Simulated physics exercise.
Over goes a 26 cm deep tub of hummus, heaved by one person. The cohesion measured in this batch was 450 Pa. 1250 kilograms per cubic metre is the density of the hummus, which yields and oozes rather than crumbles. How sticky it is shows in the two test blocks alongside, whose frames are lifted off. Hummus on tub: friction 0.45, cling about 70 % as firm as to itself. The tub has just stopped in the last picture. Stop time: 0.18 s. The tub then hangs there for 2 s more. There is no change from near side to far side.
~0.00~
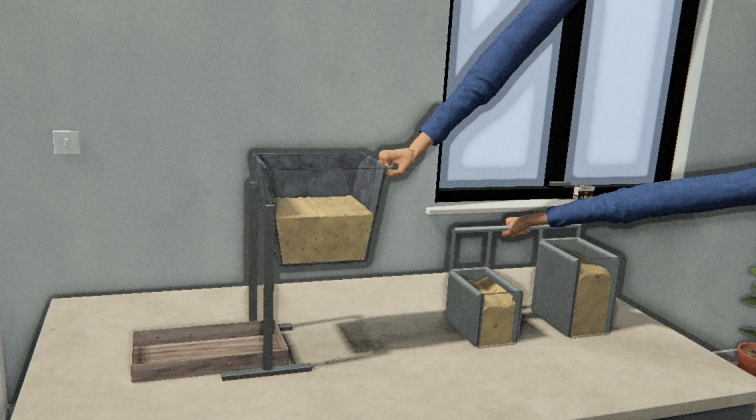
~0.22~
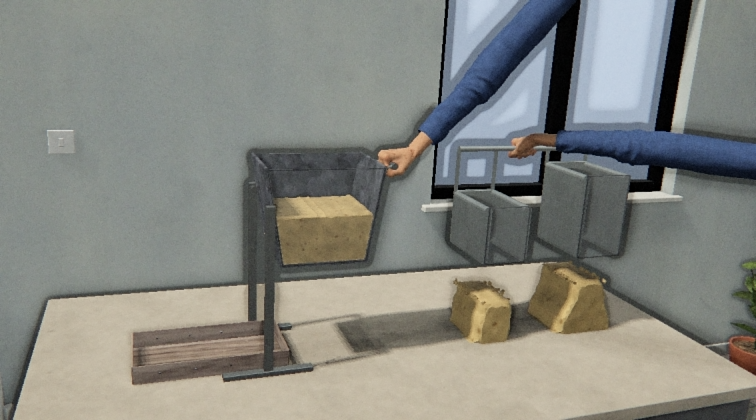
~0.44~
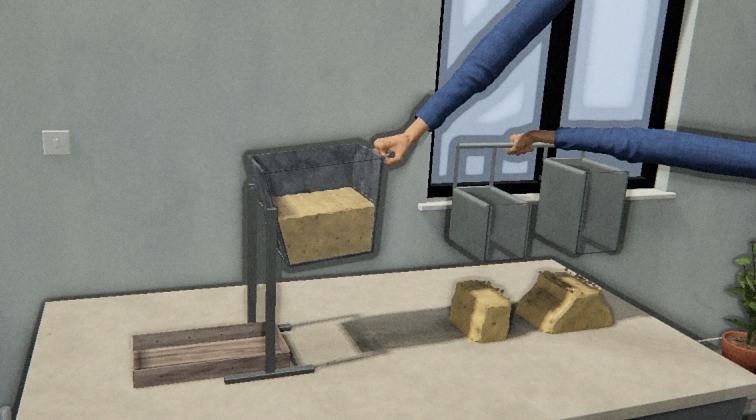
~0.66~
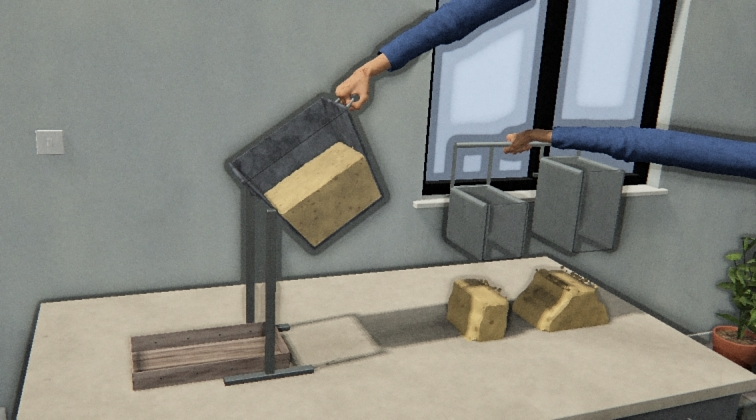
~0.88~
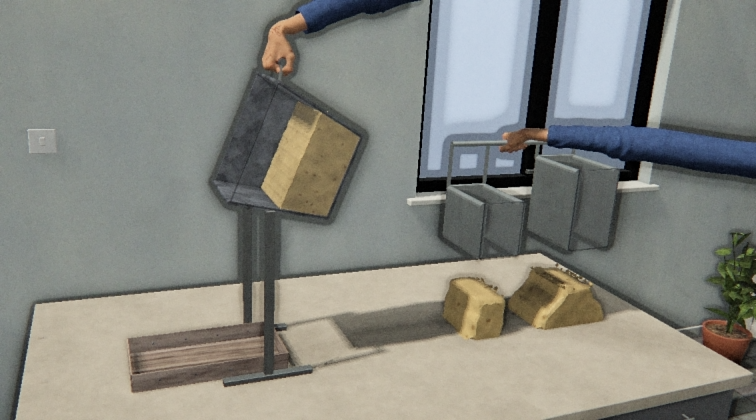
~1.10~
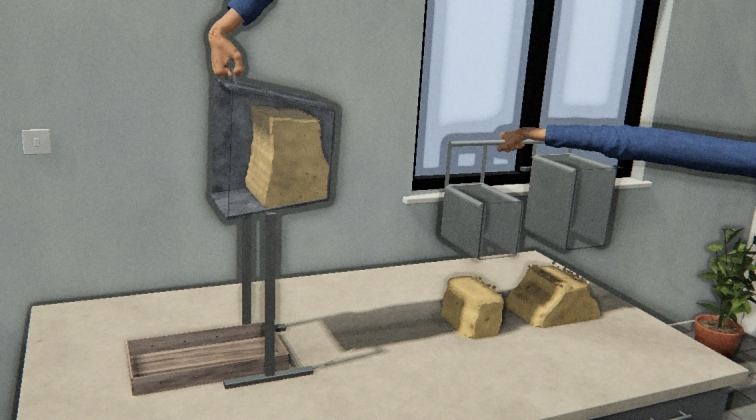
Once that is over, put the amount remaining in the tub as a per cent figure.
The amount remaining comes to about 64 %.
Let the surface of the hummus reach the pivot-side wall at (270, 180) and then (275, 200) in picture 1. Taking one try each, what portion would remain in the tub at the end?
First try around 35 %, second try around 45 %.
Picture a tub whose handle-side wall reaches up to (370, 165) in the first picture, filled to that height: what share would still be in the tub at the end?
The tub would end up holding some 95 % of it.
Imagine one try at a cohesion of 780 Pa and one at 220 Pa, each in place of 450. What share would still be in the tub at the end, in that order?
Expect about 100 in a hundred, then about 45 in a hundred.
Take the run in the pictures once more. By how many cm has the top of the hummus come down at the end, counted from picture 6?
The top ends up some 13 cm below its level in the last picture.
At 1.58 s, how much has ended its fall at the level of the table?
I reckon around 0 % of it.
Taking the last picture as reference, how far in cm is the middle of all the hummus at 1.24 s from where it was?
Around 6 cm.
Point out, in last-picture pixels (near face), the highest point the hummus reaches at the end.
The highest point sits at around (309, 169).
After 1.24 s, the tub is at 88 degrees and holds 100 %.
After 1.41 s, the tub is at 88 degrees and holds 78 %.
After 1.58 s, the tub is at 88 degrees and holds 64 %.
After 1.75 s, the tub is at 88 degrees and holds 64 %.
After 3.10 s, at the end, the tub is at 88 degrees and holds 64 %.
